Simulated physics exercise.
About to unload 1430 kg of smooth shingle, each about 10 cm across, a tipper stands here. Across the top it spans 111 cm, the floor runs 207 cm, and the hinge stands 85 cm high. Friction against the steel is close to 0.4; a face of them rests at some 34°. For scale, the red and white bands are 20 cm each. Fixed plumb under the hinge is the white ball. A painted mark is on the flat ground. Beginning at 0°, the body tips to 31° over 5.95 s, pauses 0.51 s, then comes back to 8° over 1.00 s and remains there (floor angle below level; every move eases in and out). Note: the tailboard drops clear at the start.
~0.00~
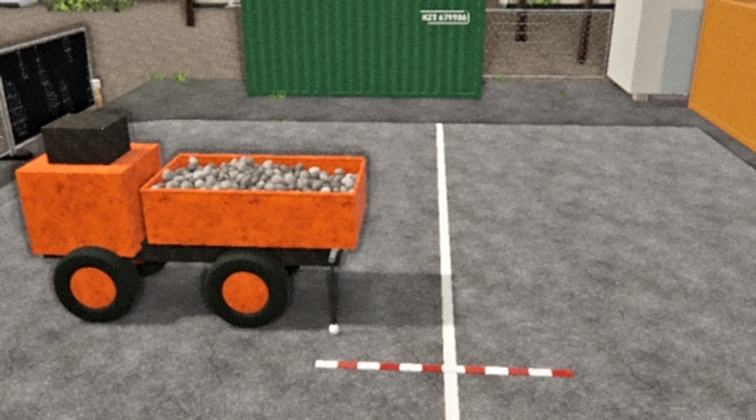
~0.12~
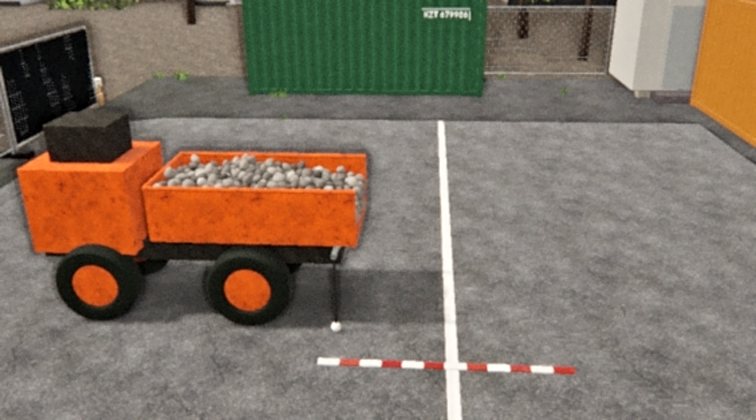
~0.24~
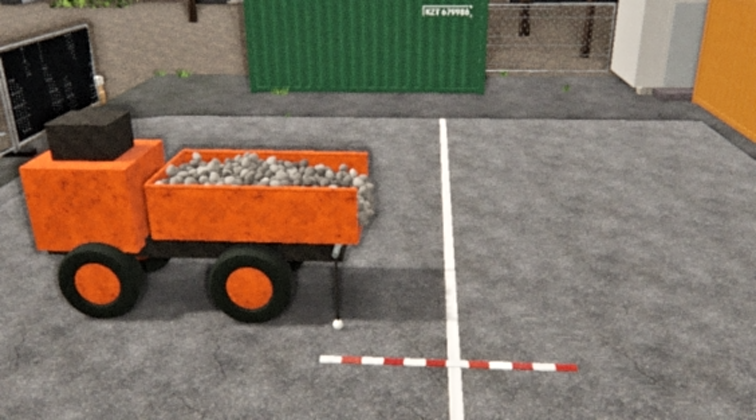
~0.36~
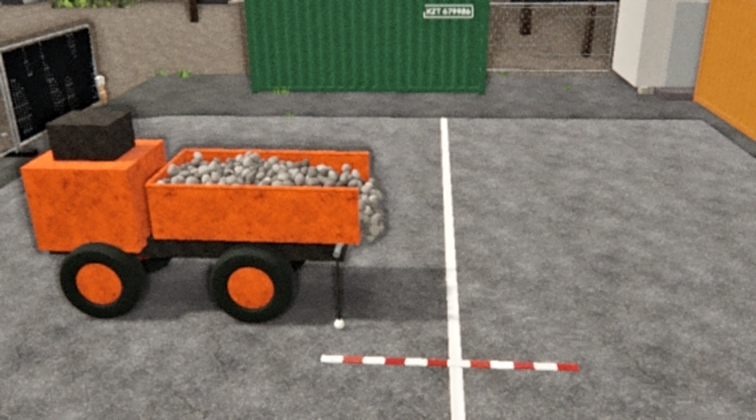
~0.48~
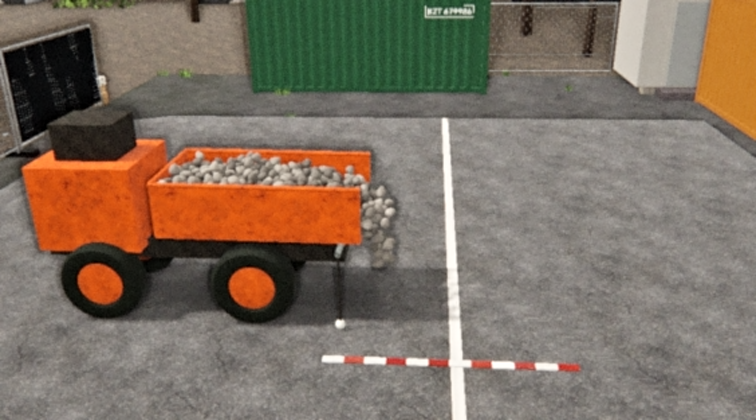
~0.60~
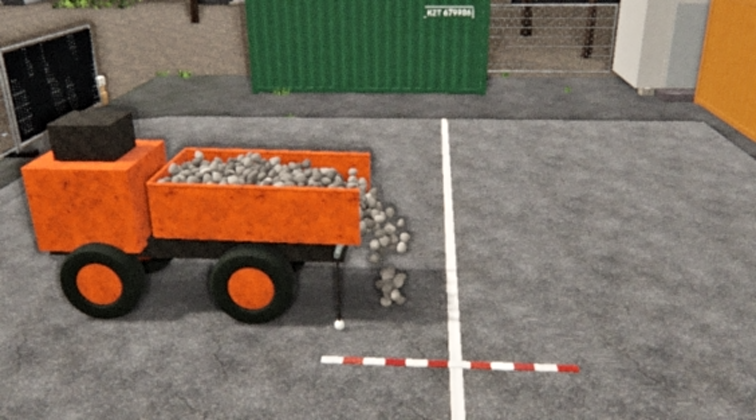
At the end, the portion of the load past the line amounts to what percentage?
It amounts to roughly 35 per cent.
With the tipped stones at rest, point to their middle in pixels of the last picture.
Roughly at (433, 291).
After 4.5 s the floor is at 26°; 31 % in the body, 57 % short of the line, 12 % past the line; the foremost stones are at (545, 296).
After 6.1 s the floor is at 31°; 0 % in the body, 67 % short of the line, 33 % past the line; the foremost stones are at (564, 295).
After 7.9 s the floor is at 8°; 0 % in the body, 67 % short of the line, 33 % past the line; the foremost stones are at (564, 295).
After 11.0 s the floor is at 8°; 0 % in the body, 67 % short of the line, 33 % past the line; the foremost stones are at (564, 295).
